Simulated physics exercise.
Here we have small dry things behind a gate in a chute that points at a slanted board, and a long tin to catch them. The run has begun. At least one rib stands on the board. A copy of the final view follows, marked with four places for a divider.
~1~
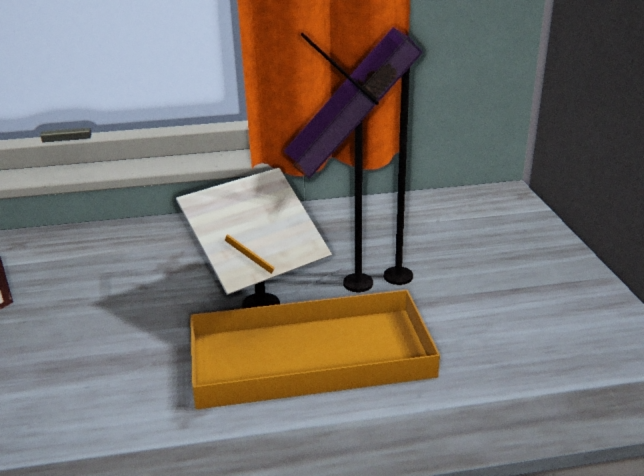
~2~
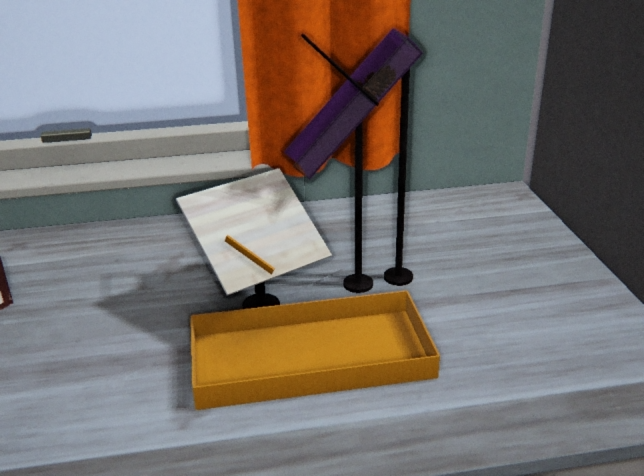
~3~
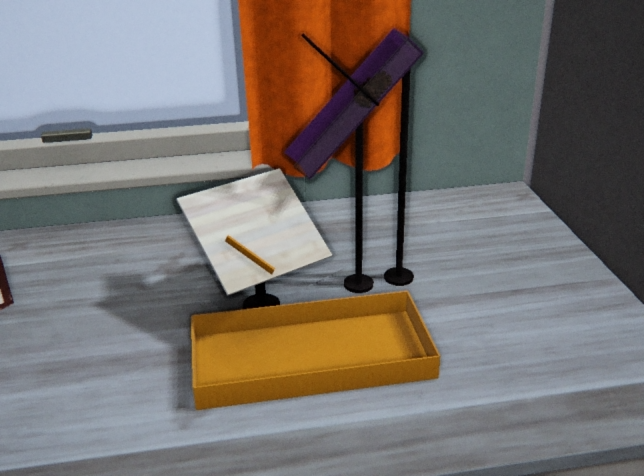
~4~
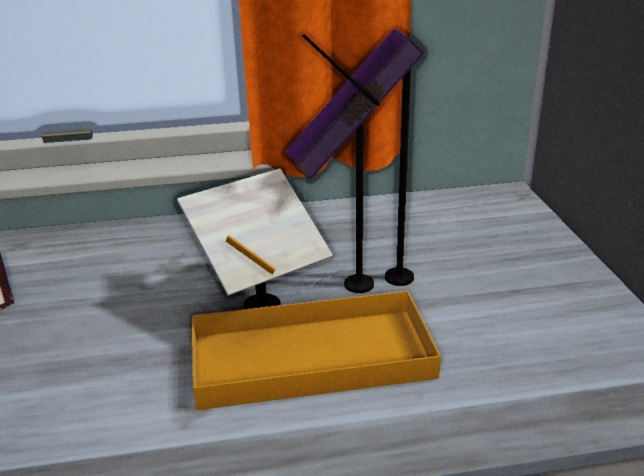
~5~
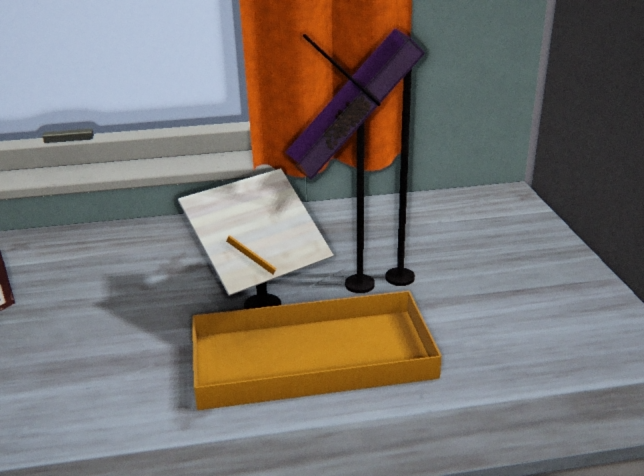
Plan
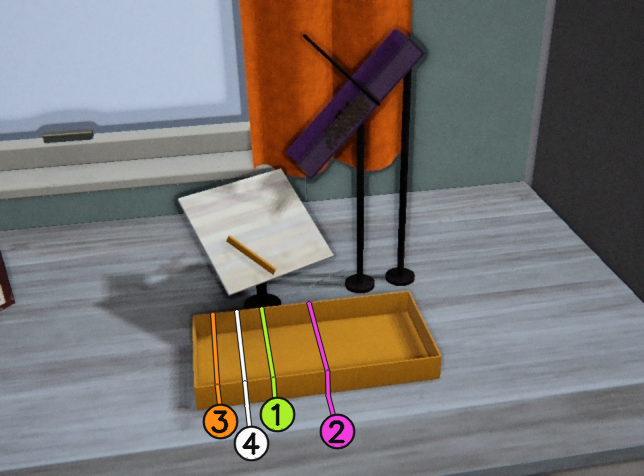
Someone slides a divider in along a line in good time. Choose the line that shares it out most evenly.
2.
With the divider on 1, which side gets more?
More lands on the right.
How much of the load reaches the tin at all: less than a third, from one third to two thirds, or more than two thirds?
It is more than two thirds.
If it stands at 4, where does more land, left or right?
Right.
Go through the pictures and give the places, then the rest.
In the first frame, load behind the gate at (373, 83), allspice berries; lip of the chute at (304, 171), sloping fairly steeply.
In the second frame, middle of the board at (255, 227), tilted fairly steeply; middle of its low edge at (282, 274); of its high edge at (230, 183).
In the third frame, front corners of the tin at (194, 387) and (440, 356), empty; front of the load at (357, 101).
In the fourth frame, middle of the load at (364, 103); its front at (348, 122), about a third of the way to the lip; rib from (228, 235) to (275, 269).
In the fifth frame, middle of the load at (351, 118); its front at (330, 146), about two thirds of the way to the lip.
On the marked copy, line 1 crosses the front rim at (273, 378); line 2 crosses the front rim at (327, 371); line 3 crosses the front rim at (217, 385); line 4 crosses the front rim at (244, 381).
For line 1, of what is caught, a small part on the left of the divider, nearly all on the right.
For line 2, of what is caught, about two thirds on the left of the divider, about a third on the right.
For line 3, of what is caught, a stray few on the left of the divider, nearly all on the right.
For line 4, of what is caught, a small part on the left of the divider, nearly all on the right.
